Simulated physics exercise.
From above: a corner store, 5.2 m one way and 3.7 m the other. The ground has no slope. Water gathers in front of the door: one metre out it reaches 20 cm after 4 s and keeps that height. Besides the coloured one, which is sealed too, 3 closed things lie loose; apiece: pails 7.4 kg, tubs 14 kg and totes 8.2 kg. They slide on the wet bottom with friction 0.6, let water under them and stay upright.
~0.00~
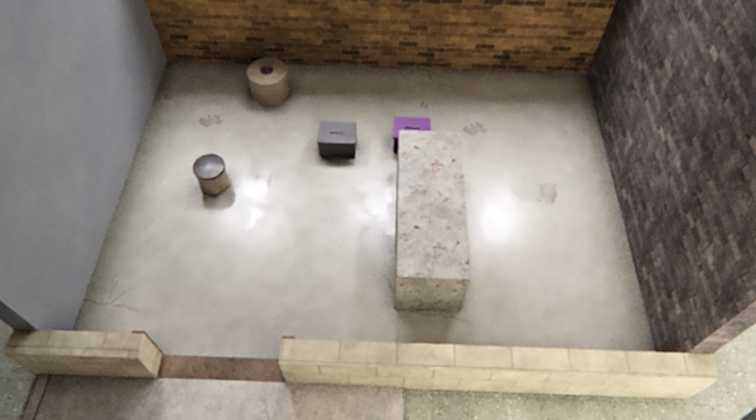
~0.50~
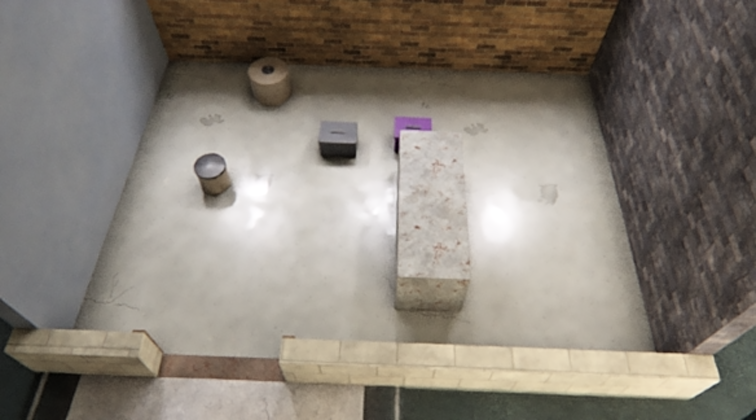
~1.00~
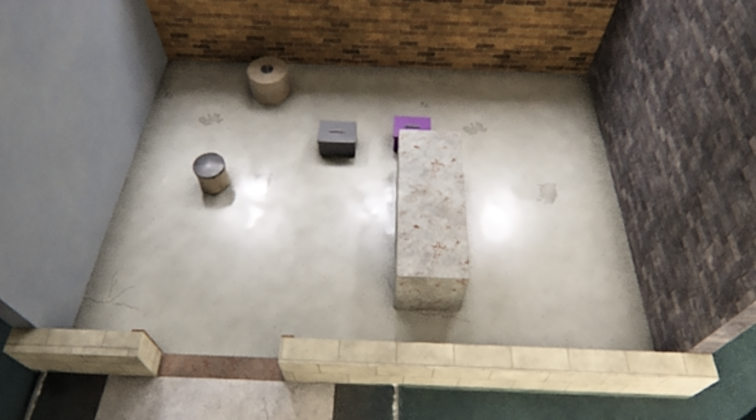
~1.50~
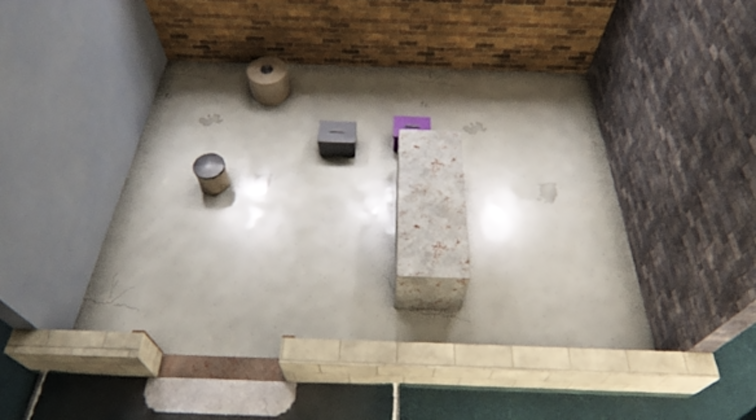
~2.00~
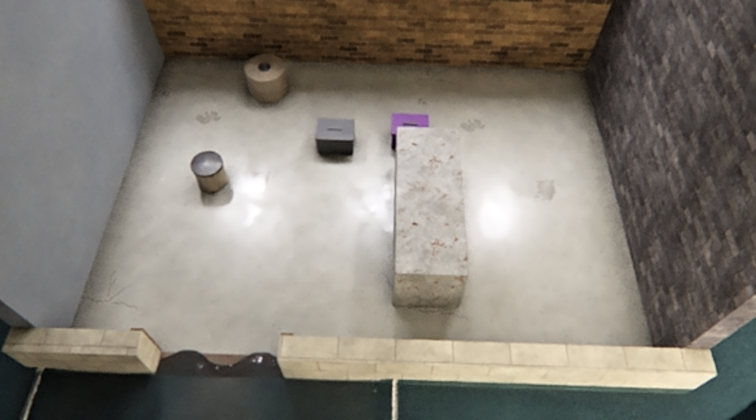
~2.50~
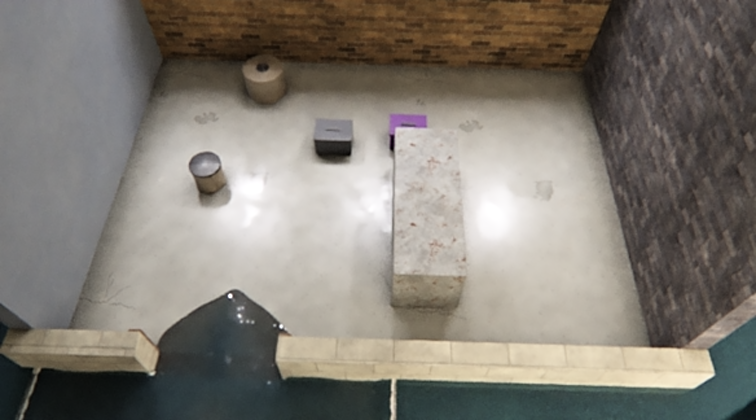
Dark water spreading across the ground outside a low wall, then entering through the doorway gap as the containers inside stay still.
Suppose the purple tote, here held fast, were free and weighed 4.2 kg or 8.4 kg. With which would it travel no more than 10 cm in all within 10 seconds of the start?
I expect that only the larger load is enough.
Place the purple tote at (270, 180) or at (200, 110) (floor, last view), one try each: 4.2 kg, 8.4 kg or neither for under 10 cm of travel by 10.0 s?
In turn: Neither holds; neither holds.
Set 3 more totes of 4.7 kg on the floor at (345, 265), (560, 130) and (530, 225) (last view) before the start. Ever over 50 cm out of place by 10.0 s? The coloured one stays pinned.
In turn: Over, under, less.
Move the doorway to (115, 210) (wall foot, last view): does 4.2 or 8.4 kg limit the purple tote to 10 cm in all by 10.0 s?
Then only the higher weight holds it.
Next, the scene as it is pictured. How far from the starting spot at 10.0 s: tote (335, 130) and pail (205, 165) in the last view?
In that order: 150 cm, 40 cm.
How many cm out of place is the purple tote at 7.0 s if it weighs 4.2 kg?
Roughly 60 cm.
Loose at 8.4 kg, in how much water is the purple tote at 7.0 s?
Roughly 3 cm.
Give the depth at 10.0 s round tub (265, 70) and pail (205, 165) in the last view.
About 10 and 10 cm.
After 3.5 s the purple tote would be 0 cm from its start with 4.2 kg and 0 cm from its start with 8.4 kg; 0 cm of water round it then.
After 4.5 s the purple tote would be 0 cm from its start with 4.2 kg and 0 cm from its start with 8.4 kg; 0 cm of water round it then.
After 7.0 s the purple tote would be 66 cm from its start with 4.2 kg and 0 cm from its start with 8.4 kg; 3 cm of water round it then.
After 10.0 s the purple tote would be 197 cm from its start with 4.2 kg and 0 cm from its start with 8.4 kg; 4 cm of water round it then.
